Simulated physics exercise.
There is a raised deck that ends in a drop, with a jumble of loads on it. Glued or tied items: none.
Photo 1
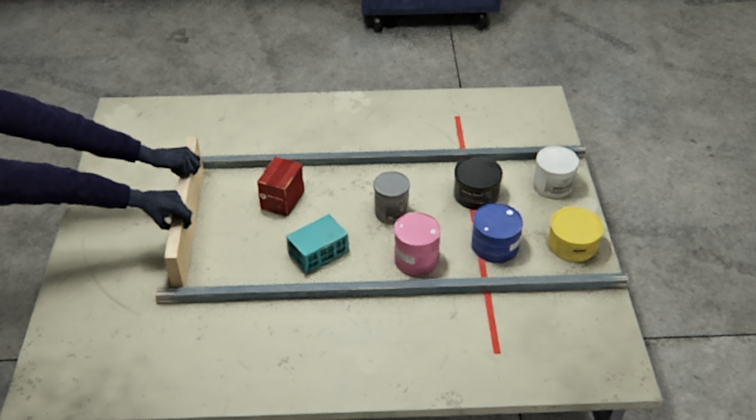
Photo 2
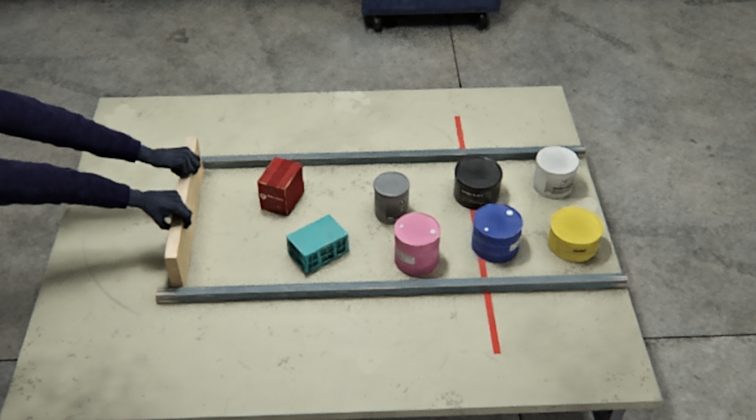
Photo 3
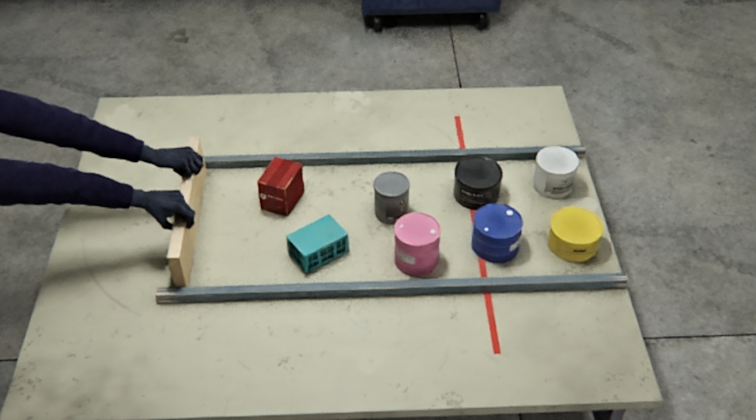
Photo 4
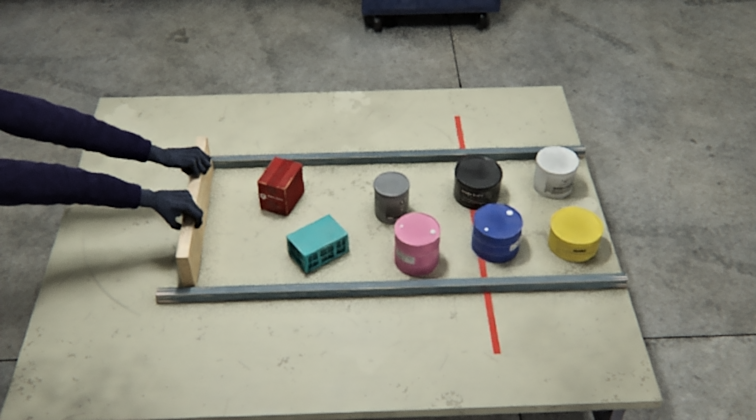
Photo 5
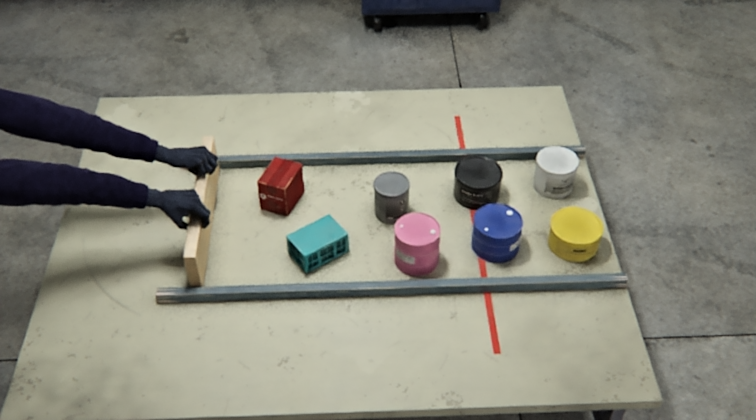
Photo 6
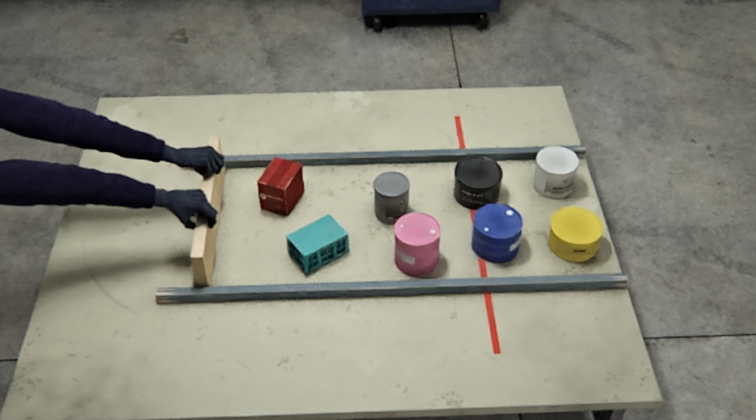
Two gloved hands held a wooden plank upright between two rails on a table, then slid it slightly to the right toward a red box, a turquoise crate and several pails, which stayed still.
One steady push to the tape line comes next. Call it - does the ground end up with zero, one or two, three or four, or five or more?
The ground ends up with zero.
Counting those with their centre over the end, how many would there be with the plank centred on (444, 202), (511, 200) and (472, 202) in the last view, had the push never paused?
First 0, then 2, finally 0.
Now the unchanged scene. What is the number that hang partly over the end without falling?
The total comes out at 0.
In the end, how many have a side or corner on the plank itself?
In total, 2.
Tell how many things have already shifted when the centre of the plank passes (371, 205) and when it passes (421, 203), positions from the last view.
It comes to 4 for the first spot, 6 for the other.
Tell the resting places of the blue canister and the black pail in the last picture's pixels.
First (535, 219), then (522, 171).
Soon after, none off yet; yellow pail at rest near (575, 235); white pail at rest near (555, 173); blue canister at rest near (497, 233).
At rest, the number that fall off is zero.
